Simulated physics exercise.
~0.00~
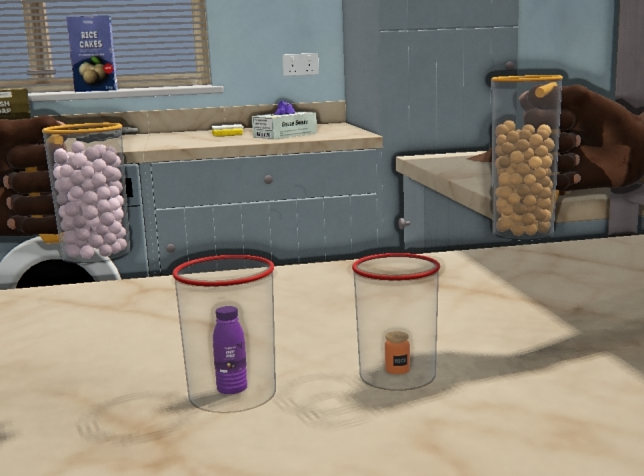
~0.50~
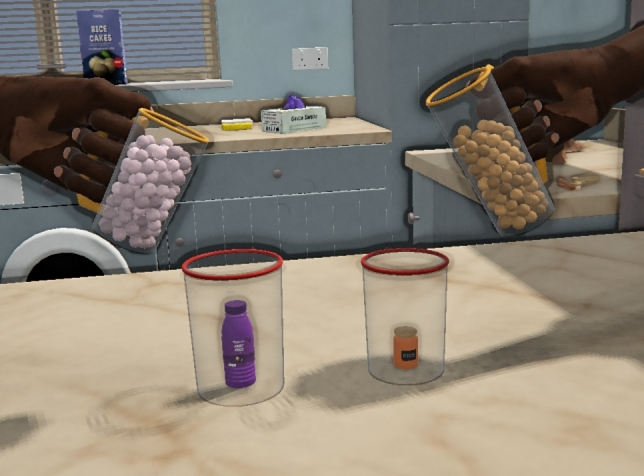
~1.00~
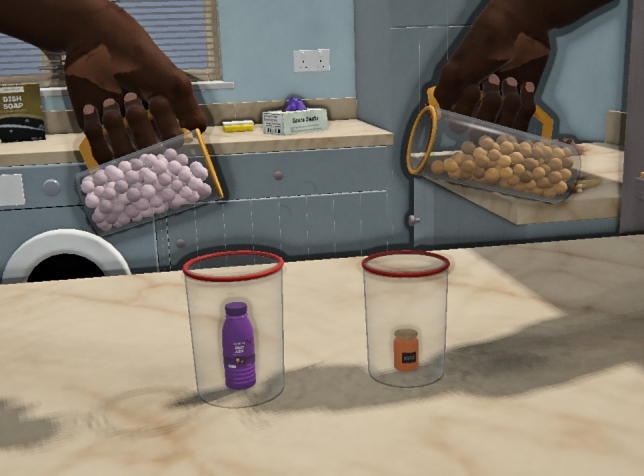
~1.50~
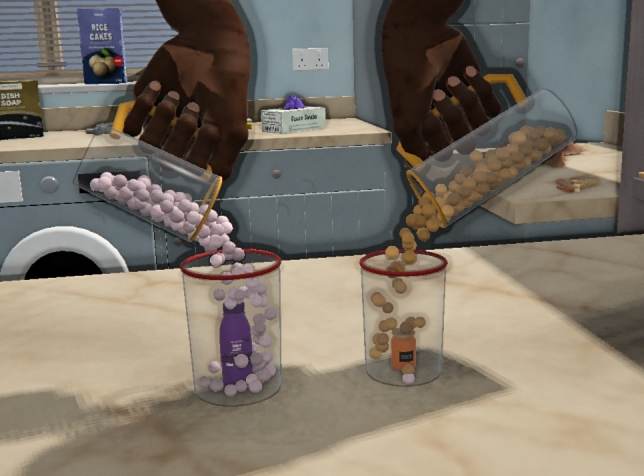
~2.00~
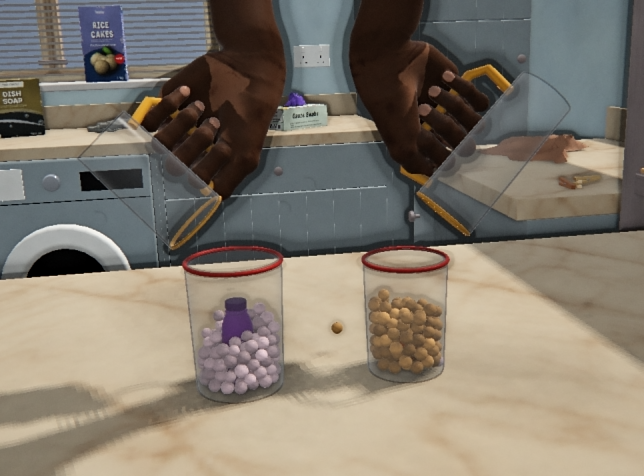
Two hands pour pink and orange balls into containers, covering the jar but not the bottle.
